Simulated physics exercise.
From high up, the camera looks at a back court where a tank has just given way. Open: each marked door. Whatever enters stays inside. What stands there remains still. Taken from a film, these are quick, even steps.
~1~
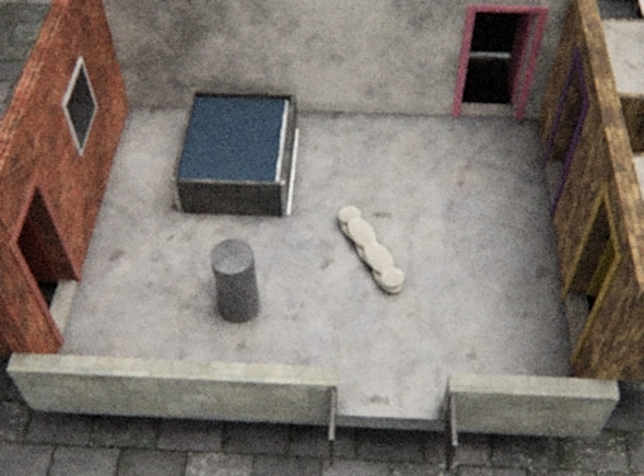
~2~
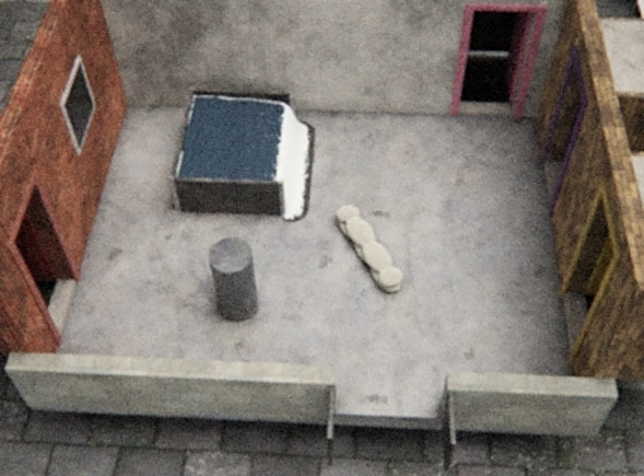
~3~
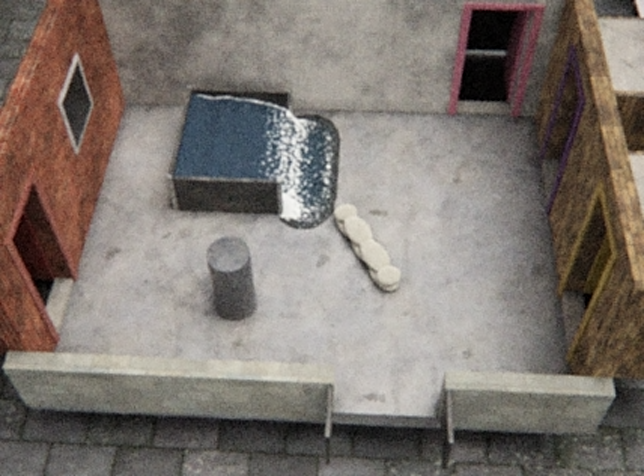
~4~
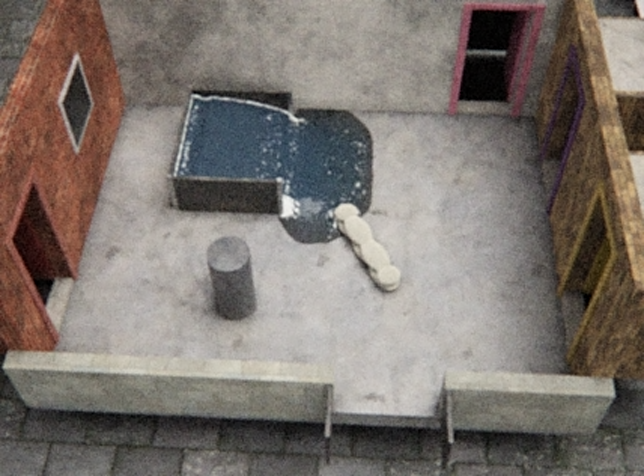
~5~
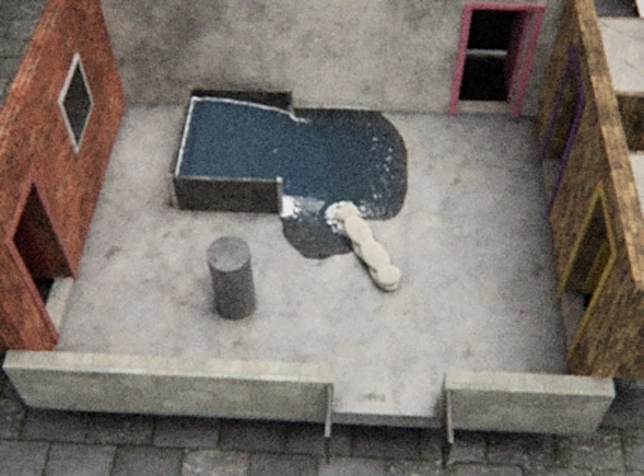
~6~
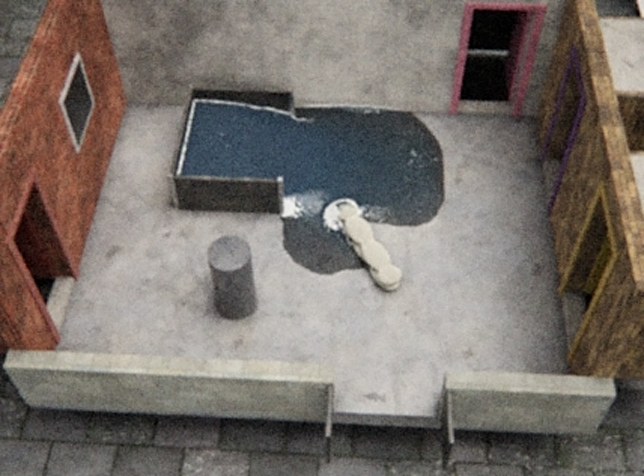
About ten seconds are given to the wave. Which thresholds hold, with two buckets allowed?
As I see it, purple door: Too much gets in there; yellow door: Not too much gets in there; pink door: Too much gets in there; red door: Not too much gets in there.
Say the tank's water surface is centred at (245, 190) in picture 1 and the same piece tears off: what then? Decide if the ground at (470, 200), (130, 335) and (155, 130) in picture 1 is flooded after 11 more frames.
In order: Submerged, untouched, untouched.
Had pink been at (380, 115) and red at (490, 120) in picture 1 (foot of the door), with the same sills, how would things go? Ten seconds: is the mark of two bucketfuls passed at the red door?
In that case the red one gets flooded.
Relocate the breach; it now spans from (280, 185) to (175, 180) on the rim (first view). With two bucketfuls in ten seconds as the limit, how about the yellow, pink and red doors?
I'd say the yellow door keeps within bounds, the pink door keeps within bounds as well, and the red door gets too much.
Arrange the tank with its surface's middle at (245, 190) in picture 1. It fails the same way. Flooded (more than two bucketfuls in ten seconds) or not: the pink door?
As I read it, the pink door tops the threshold.
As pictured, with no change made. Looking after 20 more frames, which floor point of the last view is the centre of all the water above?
The spot I would choose is (425, 201).
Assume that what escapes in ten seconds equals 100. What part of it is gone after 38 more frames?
Working it through, I arrive at 75 per cent.
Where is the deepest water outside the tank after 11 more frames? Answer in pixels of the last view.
Point to roughly (526, 135).
A moment on, water covers 35 % of the floor; the purple door wet at the sill, nothing in, the yellow door not reached, the pink door wet at the sill, nothing in, the red door not reached.
Next, water covers 50 % of the floor; the purple door over two buckets in, the yellow door wet at the sill, nothing in, the pink door under two buckets in, the red door not reached.
Then, water covers 50 % of the floor; the purple door far over two buckets in, the yellow door wet at the sill, nothing in, the pink door over two buckets in, the red door not reached.
Later, water covers 60 % of the floor; the purple door far over two buckets in, the yellow door wet at the sill, nothing in, the pink door far over two buckets in, the red door not reached.
In the end, water covers 85 % of the floor; the purple door far over two buckets in, the yellow door wet at the sill, nothing in, the pink door far over two buckets in, the red door wet at the sill, nothing in.
